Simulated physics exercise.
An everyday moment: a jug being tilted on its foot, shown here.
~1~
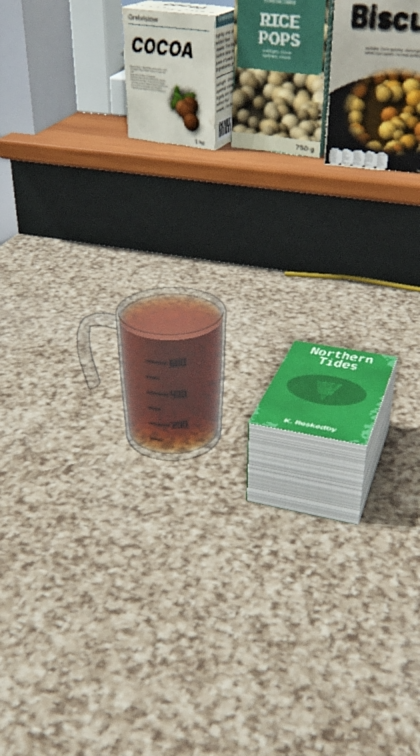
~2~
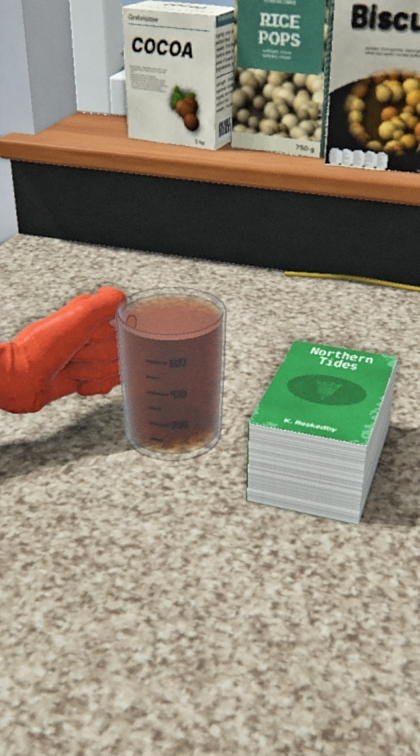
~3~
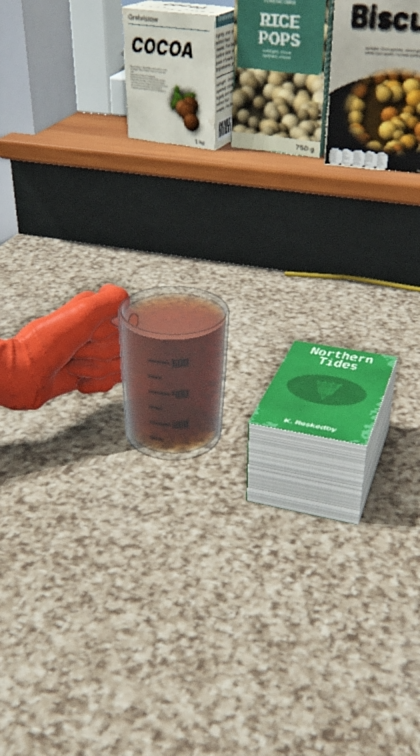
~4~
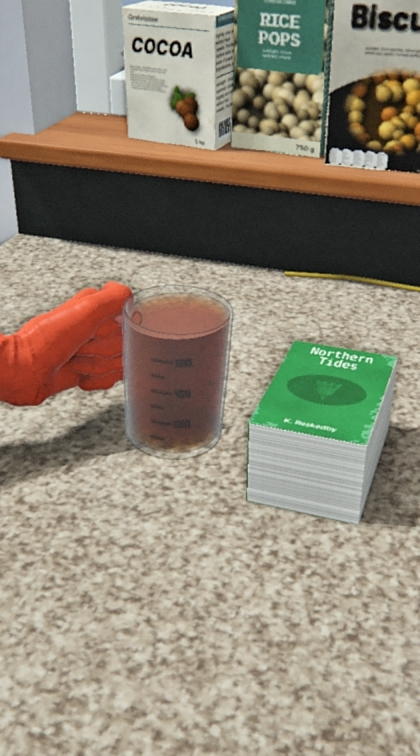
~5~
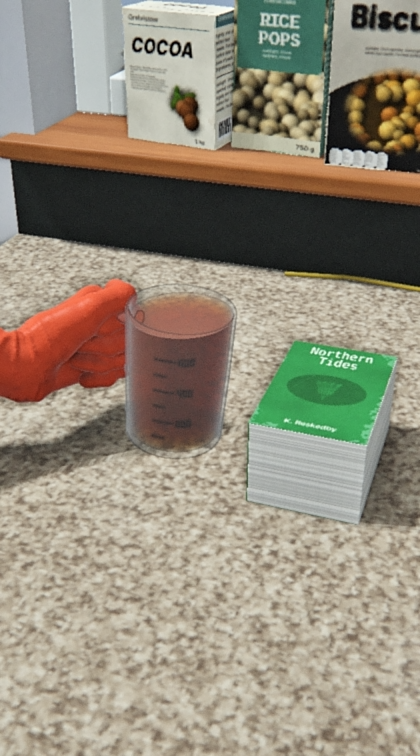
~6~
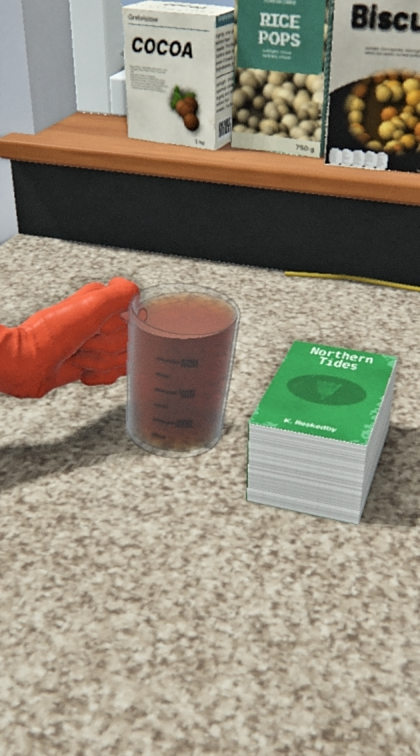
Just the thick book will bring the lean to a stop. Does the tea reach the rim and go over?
It sheds some liquid.
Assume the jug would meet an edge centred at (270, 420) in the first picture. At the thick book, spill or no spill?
I'd say some gets out.
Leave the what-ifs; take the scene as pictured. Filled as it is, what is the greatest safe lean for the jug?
Around 10 degrees, I'd say.
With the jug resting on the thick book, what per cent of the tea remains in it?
85 per cent, or close to it.
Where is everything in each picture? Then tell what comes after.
It stands upright; jug (173, 371) nearly full, in the first frame.
A hand takes hold; jug nearly full, surface at (172, 317); thick book (324, 427), in the second frame.
Tipping on its foot; jug (174, 370) nearly full, in the third frame.
The top moves towards the thick book; jug nearly full, surface at (178, 316); thick book (324, 427), in the fourth frame.
On the way over; jug (178, 369) nearly full, in the fifth frame.
It is leaning; jug nearly full, surface at (184, 315); thick book (324, 427), in the sixth frame.
Shortly, the jug leans by about 15°; it has lost some; nearly all of the tea is inside.
Then, the jug leans by about 25°; it has lost some; nearly all of the tea is inside.
At the finish, the jug leans by about 30°, against the thick book; it has lost some; nearly all of the tea is inside.
